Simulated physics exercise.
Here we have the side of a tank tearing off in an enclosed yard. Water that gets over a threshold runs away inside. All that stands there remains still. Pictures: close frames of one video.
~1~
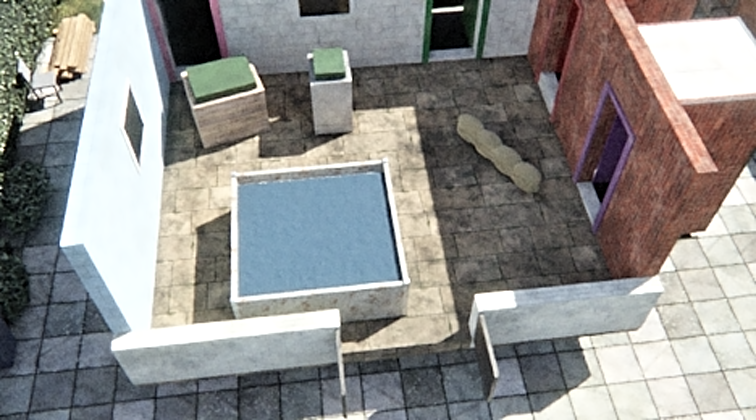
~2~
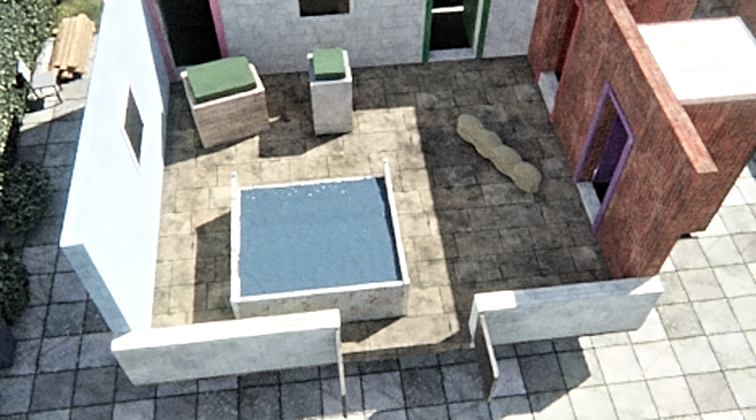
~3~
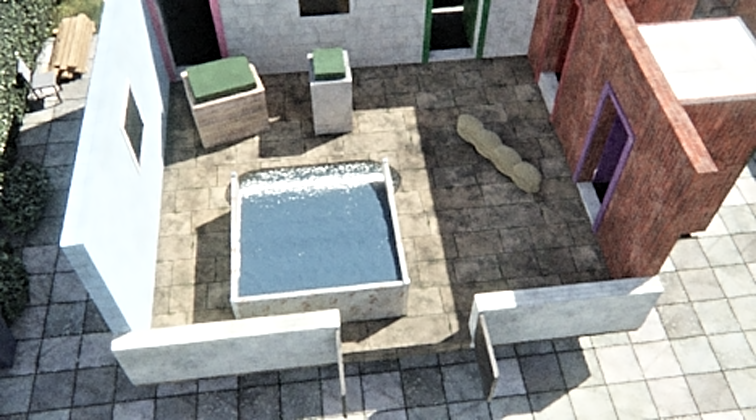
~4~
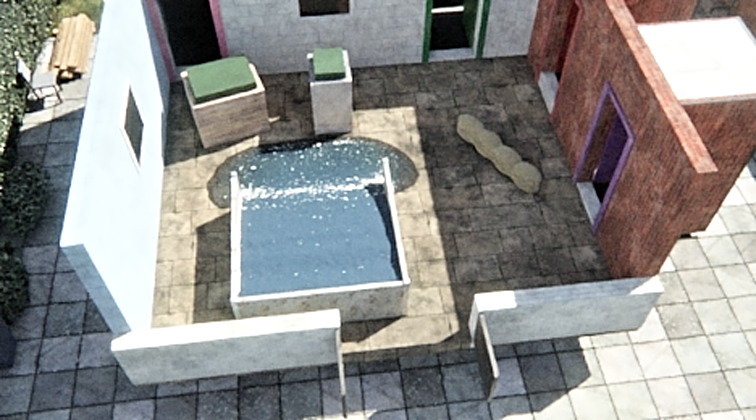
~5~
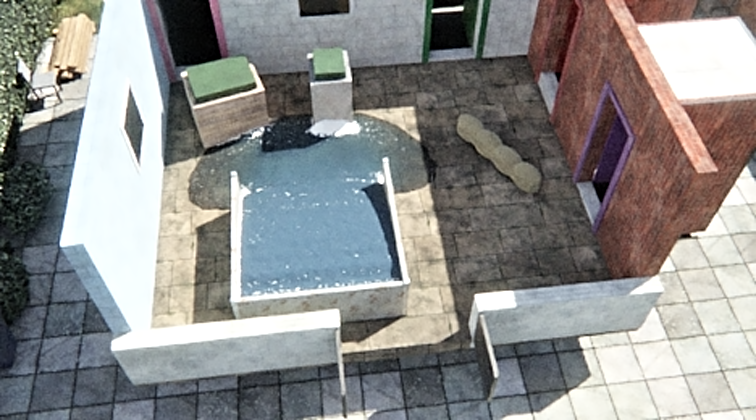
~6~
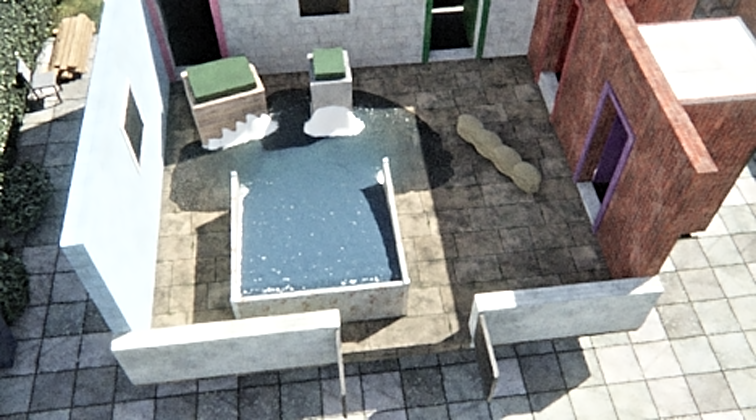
Water in a square, pale-walled tank lies still, then pours out over the far side, foaming white and spreading across the paving in a widening rounded sheet that splashes against two green-topped blocks. The tank stands in a stone-paved yard, seen from high above by an unmoving camera. Around it are a pale blue wall at left, red walls with a purple-framed doorway at right, and a lumpy tan shape.
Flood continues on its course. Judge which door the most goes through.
The most goes through the green door.
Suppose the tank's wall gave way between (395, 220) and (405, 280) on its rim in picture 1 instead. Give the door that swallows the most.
That is the purple door.
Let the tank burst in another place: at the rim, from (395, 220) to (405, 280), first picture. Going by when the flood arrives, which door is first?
Answer: The one in purple.
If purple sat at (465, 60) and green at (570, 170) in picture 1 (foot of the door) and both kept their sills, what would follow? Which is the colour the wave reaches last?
The green one.
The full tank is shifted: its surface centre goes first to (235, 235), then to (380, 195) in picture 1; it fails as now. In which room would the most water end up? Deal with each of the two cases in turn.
For the first spot it's the pink-painted one, and for the second it's the one in green.
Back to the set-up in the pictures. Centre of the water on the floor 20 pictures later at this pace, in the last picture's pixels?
I'd put it at around (331, 155).
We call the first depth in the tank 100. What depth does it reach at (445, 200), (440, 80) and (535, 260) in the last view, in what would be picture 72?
Going in order, roughly 8, 8 and 14 %.
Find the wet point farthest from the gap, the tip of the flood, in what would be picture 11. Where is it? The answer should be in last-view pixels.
My pick would be pixel (436, 64).
A moment on, water covers 35 % of the floor; red door not reached, purple door not reached, pink door not reached, green door not reached.
Next, water covers 50 % of the floor; red door not reached, purple door not reached, pink door wet at the sill, nothing in, green door some in.
Then, water covers 70 % of the floor; red door wet at the sill, nothing in, purple door not reached, pink door some in, green door some in.
Later, water covers 90 % of the floor; red door a trickle in, purple door some in, pink door a lot in, green door a lot in.
In the end, water covers 95 % of the floor; red door a trickle in, purple door a lot in, pink door a lot in, green door a lot in; the green door has let in the most.
